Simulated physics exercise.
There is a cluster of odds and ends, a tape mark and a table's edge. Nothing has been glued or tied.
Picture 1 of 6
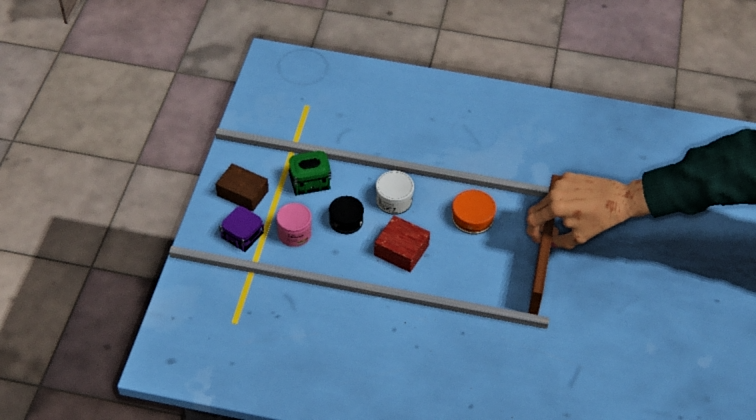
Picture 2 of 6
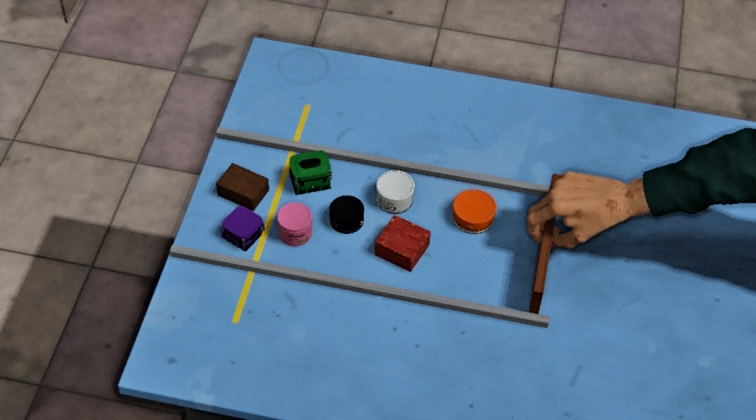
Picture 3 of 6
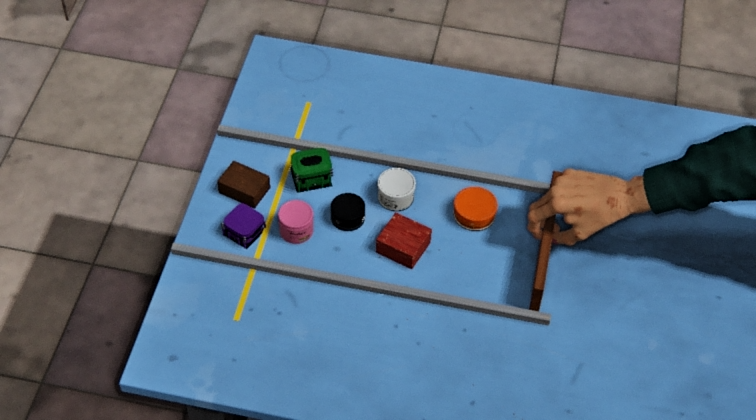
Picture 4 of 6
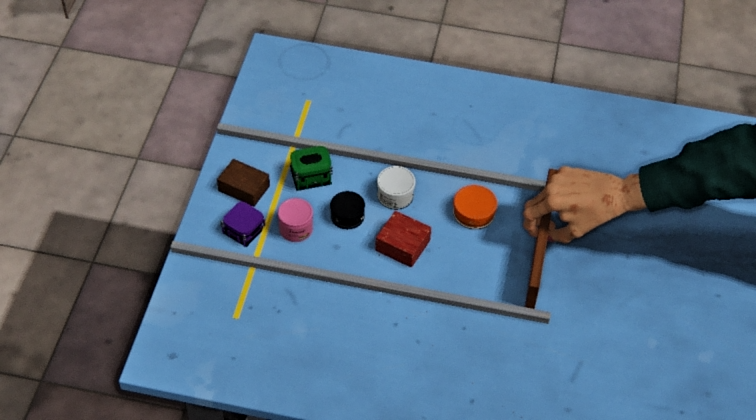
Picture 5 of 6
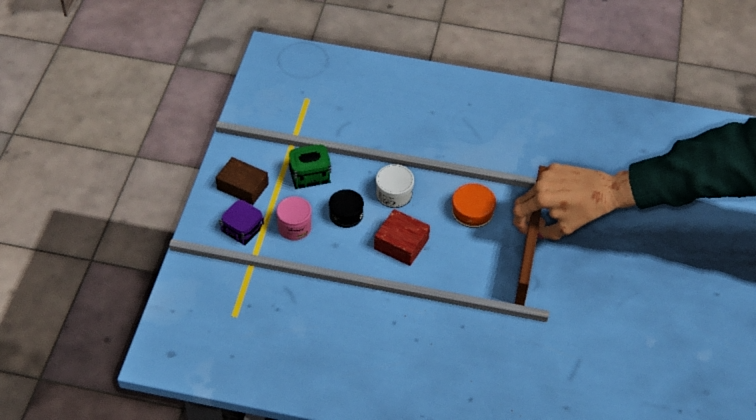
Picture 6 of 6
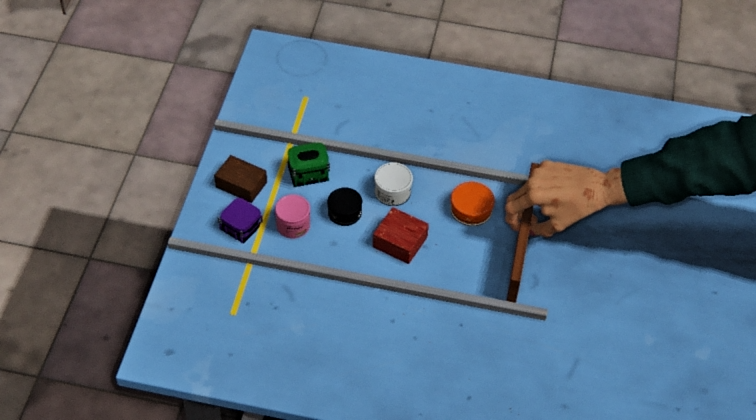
We see a cluster of small blocks, tubs and cases between two grey rails on a blue table, some beside a yellow tape line, as a hand at the right shifts a brown board slightly left while the objects stay put.
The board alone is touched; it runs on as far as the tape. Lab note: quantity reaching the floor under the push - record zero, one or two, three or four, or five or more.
Missing from the table at the end: One or two.
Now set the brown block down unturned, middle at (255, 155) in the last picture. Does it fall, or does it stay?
Starting there, it drops down in the end.
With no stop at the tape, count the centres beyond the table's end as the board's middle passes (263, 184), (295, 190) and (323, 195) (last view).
That makes 1, 0, 0.
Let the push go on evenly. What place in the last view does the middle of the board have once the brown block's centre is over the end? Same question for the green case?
Middle approx. at (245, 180), then approx. at (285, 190).
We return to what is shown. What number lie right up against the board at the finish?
I count 3 of them.
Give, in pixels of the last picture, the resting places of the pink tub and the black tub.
About (209, 199), and the other about (256, 188).
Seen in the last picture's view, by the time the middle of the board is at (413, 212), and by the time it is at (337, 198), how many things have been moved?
Answer - first 3, then 7.
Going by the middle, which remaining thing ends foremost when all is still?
Result: Purple case.
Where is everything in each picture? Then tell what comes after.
In the first frame, brown block (242, 188); purple case (242, 229); green case (310, 173); board (545, 244); tape (273, 207).
In the second frame, purple case (243, 228); white pot (395, 192).
In the third frame, green case (311, 169); orange pot (475, 209).
In the fourth frame, brown block (244, 182); pink tub (296, 221).
In the fifth frame, purple case (242, 222); black tub (346, 209).
In the sixth frame, brown block (241, 179); purple case (241, 220); green case (308, 164); board (524, 232); tape (272, 198).
Soon after, none off yet; brown block at rest near (241, 179); purple case at rest near (241, 220); green case at rest near (308, 164).
Then, none off yet; brown block at rest near (241, 179); purple case at rest near (241, 220); green case moved a little near (286, 161).
Further on, none off yet; brown block moving near (238, 178); purple case moved about its own width near (211, 219); green case moved well along near (228, 143).
At rest, the number that fall off is one or two; fallen, green case.
